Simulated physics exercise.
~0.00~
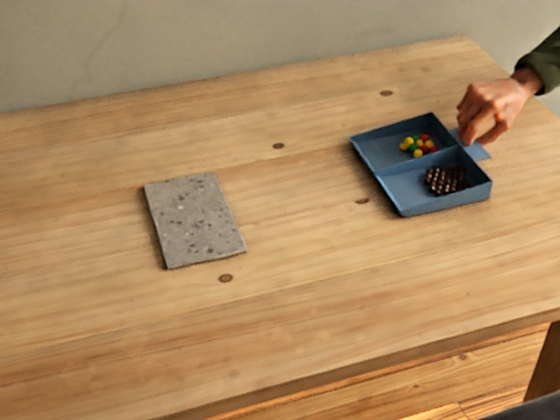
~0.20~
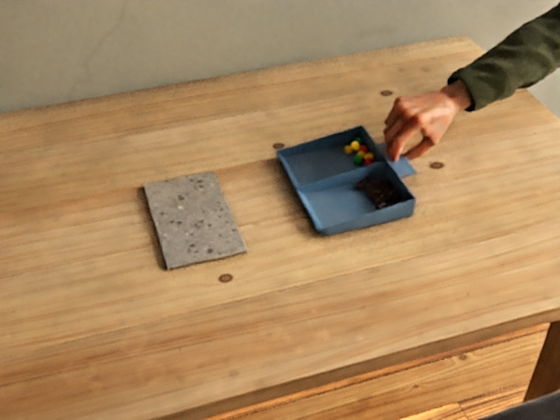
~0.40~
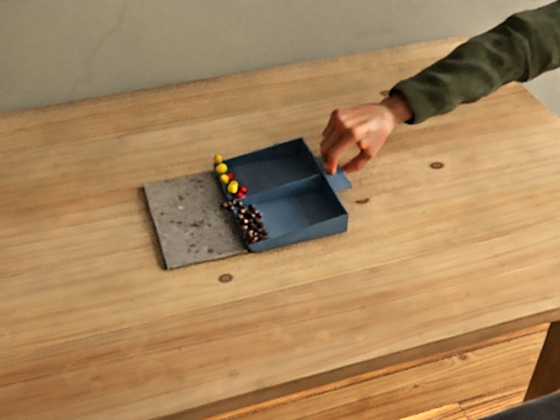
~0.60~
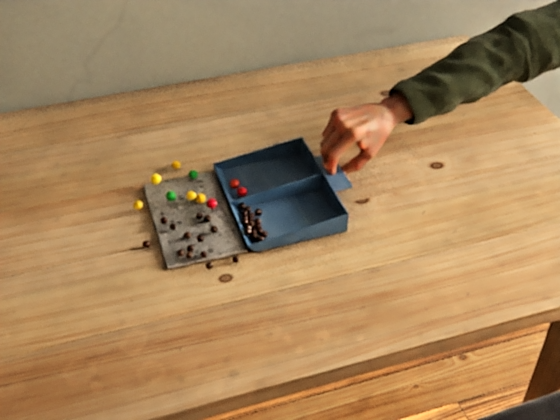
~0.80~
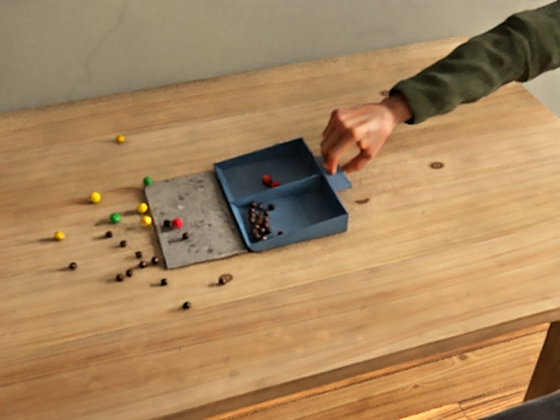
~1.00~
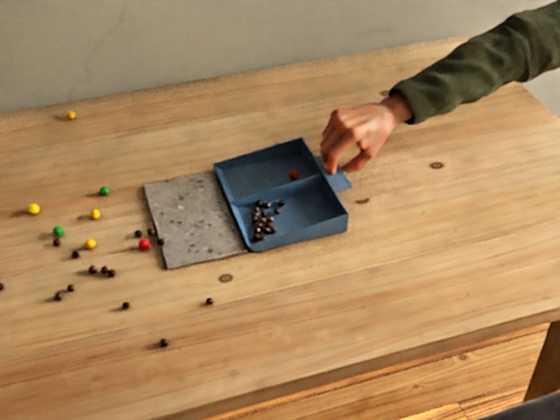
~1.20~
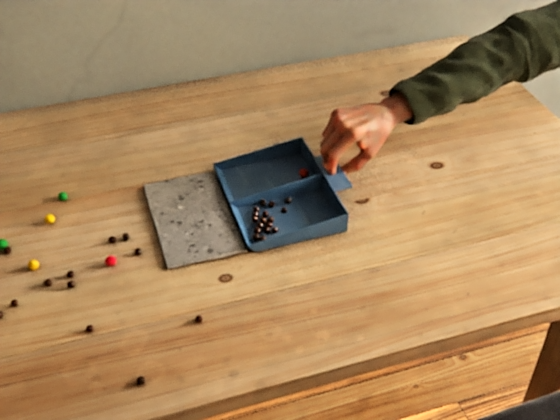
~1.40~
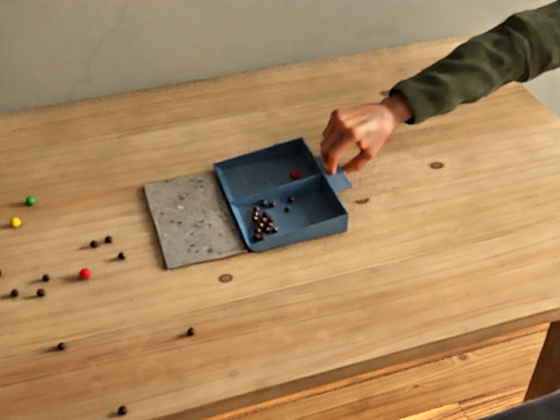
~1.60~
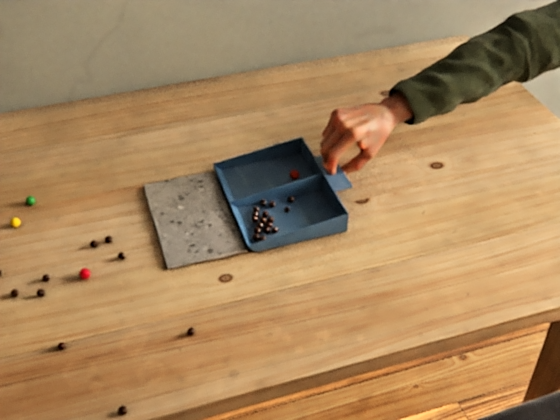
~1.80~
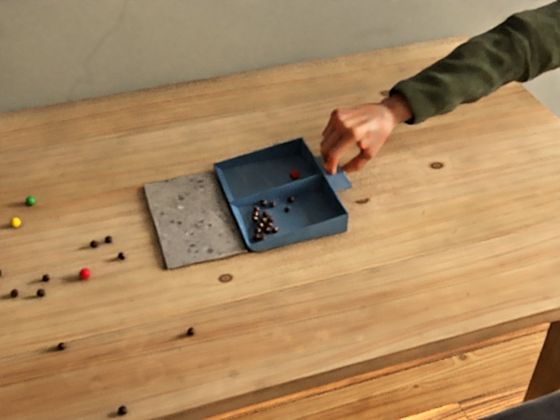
A hand slid a blue divided tray left across a wooden table until a grey speckled slab stopped it, and colourful balls and dark beads spilled over the slab and rolled left, leaving most of the colourful ones out and some dark ones inside.
